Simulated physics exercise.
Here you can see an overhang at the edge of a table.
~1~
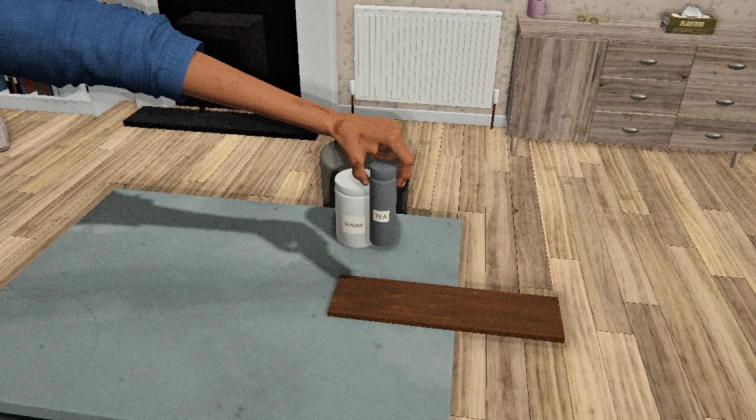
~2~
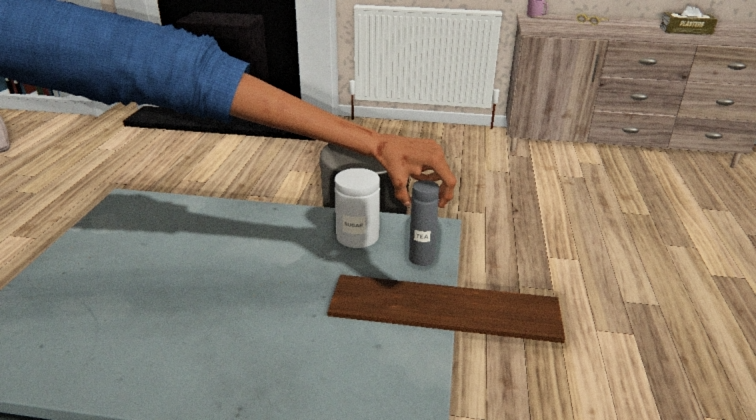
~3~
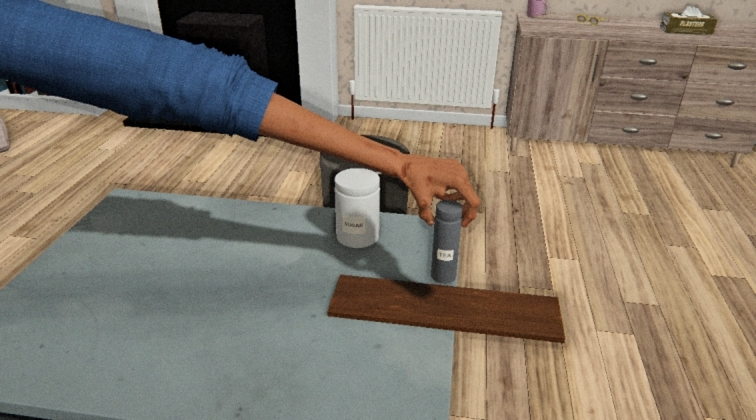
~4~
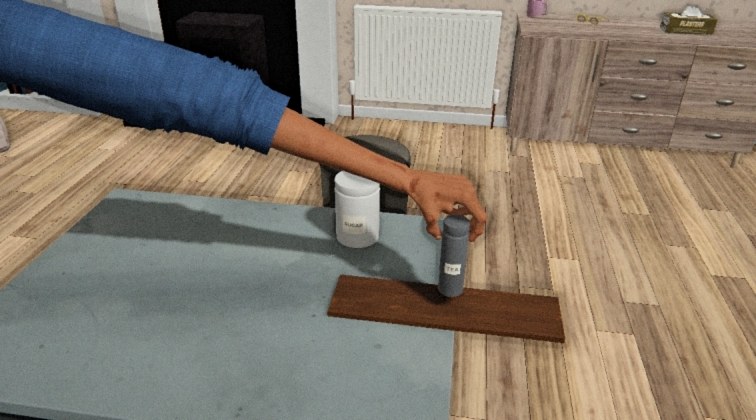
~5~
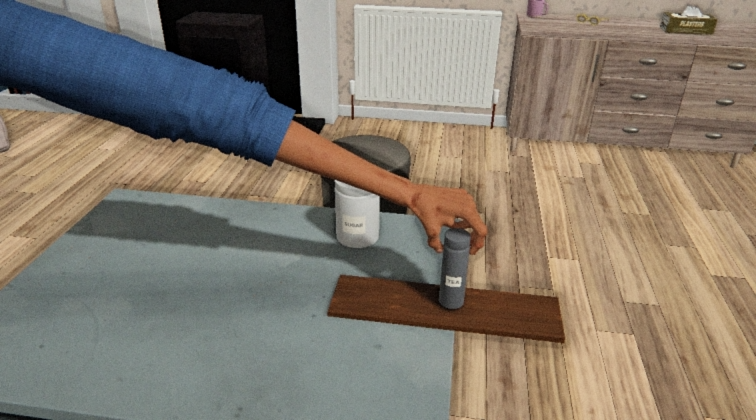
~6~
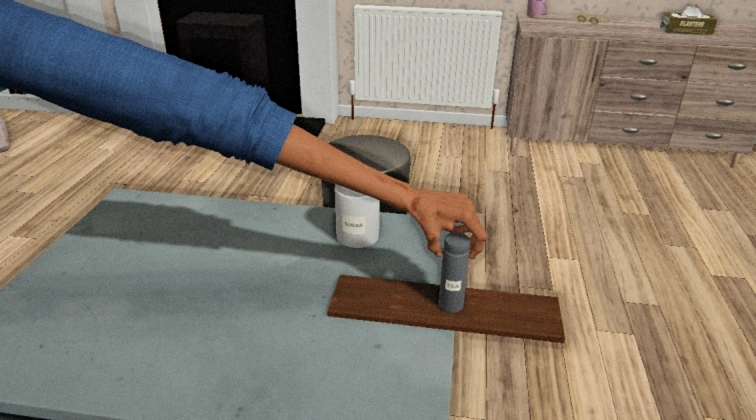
At a blue-grey table in a room, a hand moving a grey shaker rightward from beside a white canister onto an overhanging brown plank.
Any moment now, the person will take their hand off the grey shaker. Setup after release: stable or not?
Watch it - it stays in place the whole time.
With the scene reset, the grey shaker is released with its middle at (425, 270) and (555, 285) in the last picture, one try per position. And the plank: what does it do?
In case one it stays where it is, while in case two it tumbles.
Then, 0.30 s on from there, no change.
Then, 0.70 s on from there, grey shaker resting near (454, 273).
In the end, all 3 unmoved. At the end, from the last picture's camera, grey shaker near (454, 273). The plank keeps its balance.
